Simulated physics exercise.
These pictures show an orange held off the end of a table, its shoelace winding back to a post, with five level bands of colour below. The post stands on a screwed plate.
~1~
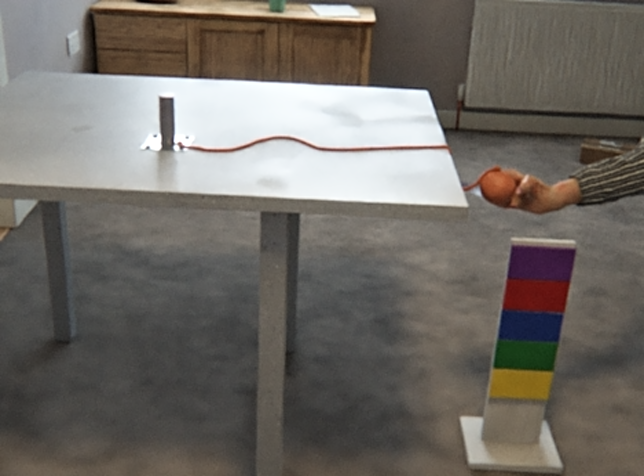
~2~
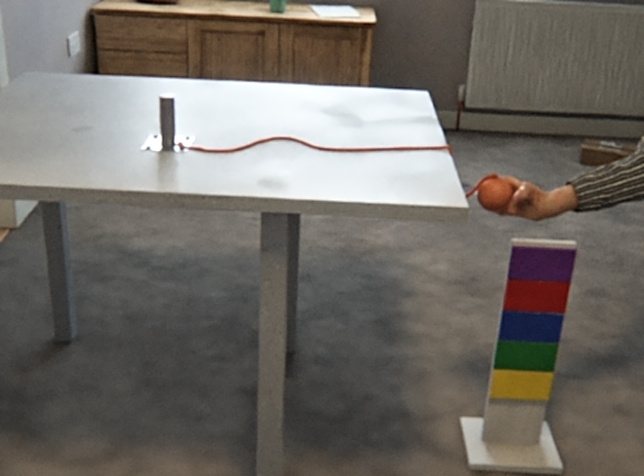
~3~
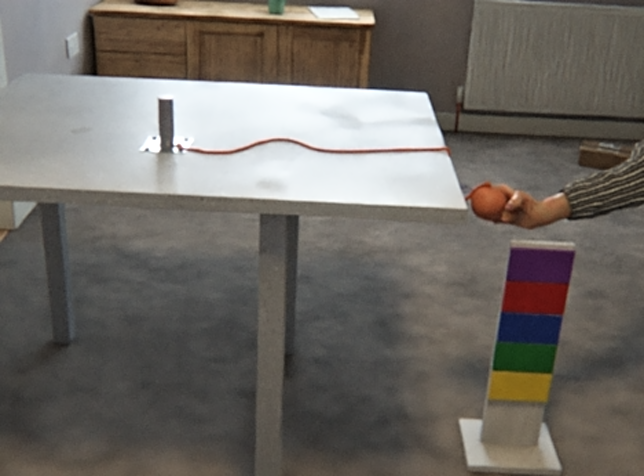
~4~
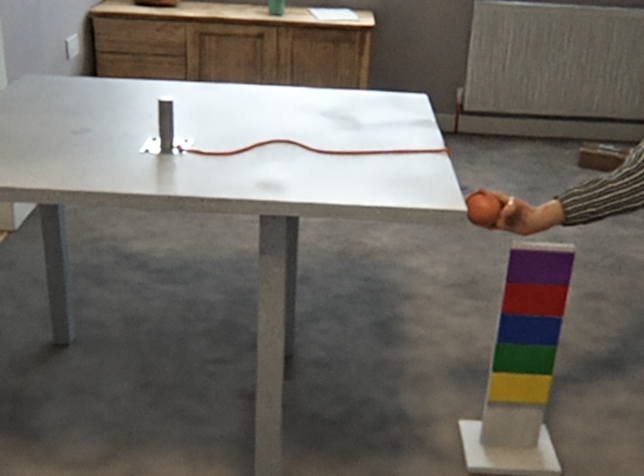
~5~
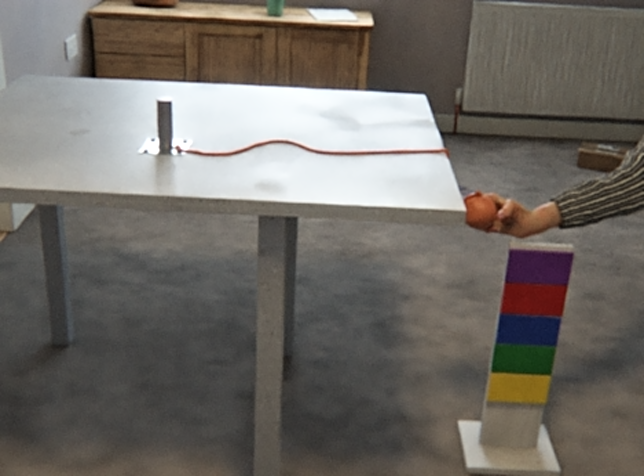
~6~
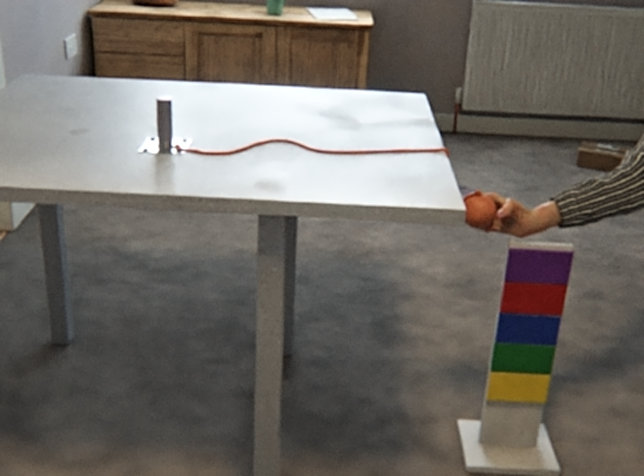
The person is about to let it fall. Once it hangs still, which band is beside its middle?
The red one.
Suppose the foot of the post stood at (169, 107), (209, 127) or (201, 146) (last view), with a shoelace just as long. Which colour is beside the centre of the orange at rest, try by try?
In that order: Purple; blue; blue.
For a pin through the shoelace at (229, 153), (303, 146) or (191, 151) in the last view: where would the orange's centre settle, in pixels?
Near (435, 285), (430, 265) and (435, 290).
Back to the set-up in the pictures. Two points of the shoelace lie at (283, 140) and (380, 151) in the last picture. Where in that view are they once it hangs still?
The first at (312, 150), the second at (421, 153).
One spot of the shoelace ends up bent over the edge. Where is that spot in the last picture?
The one at (409, 151).
Soon after, orange near (411, 291); level with red.
Then, orange near (450, 296); level with red.
At rest, orange near (436, 297); level with red. The shoelace holds its middle at red.
